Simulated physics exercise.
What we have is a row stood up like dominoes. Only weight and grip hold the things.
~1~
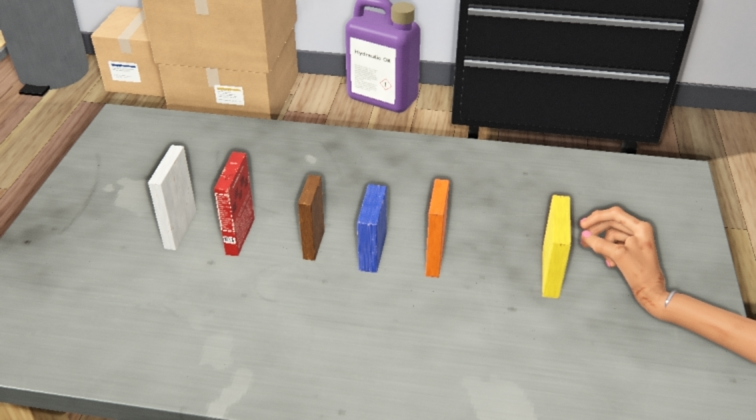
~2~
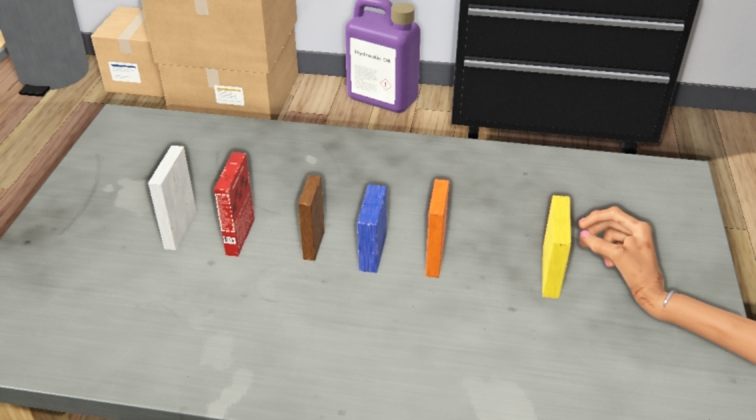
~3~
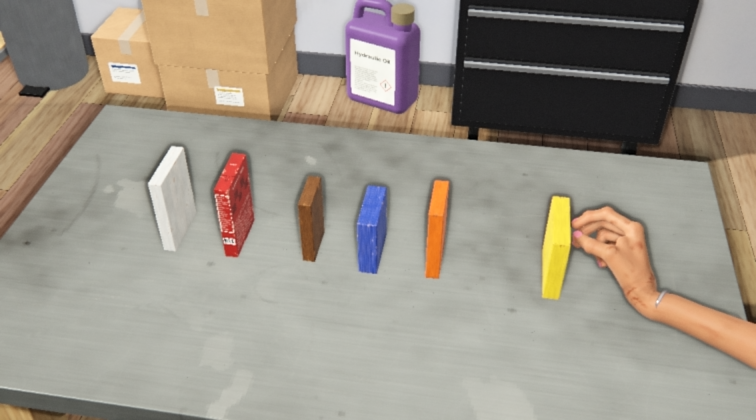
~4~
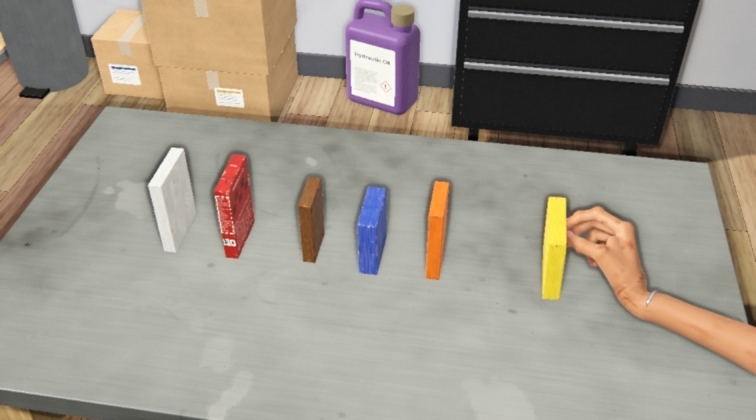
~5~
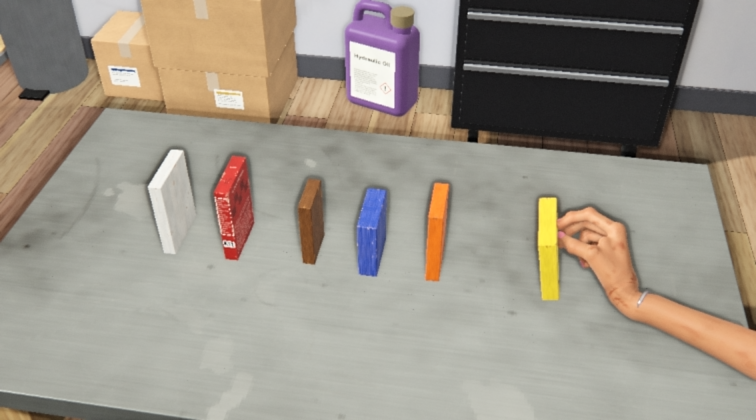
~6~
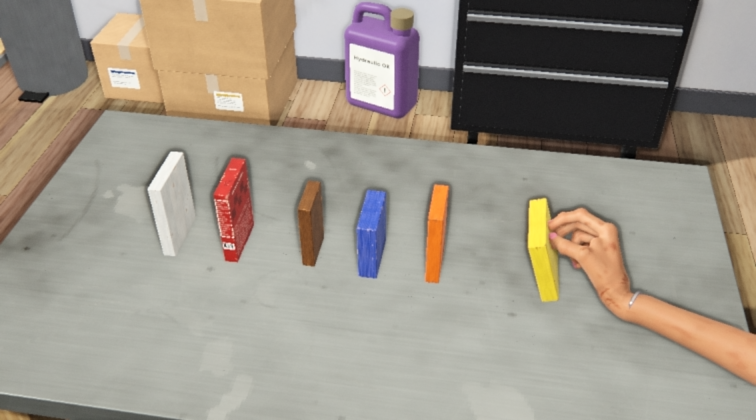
A hand pushes the yellow block, tilting it left toward five other upright pieces.
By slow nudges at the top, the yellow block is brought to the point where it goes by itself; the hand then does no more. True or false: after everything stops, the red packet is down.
False.
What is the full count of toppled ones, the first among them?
All told, the number is 1.
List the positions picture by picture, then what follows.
In the first picture, red packet (235, 205); brown board (312, 218).
In the second picture, orange block (437, 229); brown board (312, 218).
In the third picture, blue board (373, 230); orange block (437, 230).
In the fourth picture, yellow block 3° over; brown board (312, 221); blue board (373, 231).
In the fifth picture, yellow block 10° over; orange block (437, 233); brown board (312, 222).
In the sixth picture, yellow block 17° over; red packet (235, 211); blue board (373, 234).
Then, 0.20 s later than the last frame, yellow block 67° over.
Then, 0.30 s later than the last frame, yellow block 93° over.
Then, 0.50 s later than the last frame, yellow block 90° over.
When it is over, all 4 as before. End places, in pixels of the last picture, red packet near (235, 211).
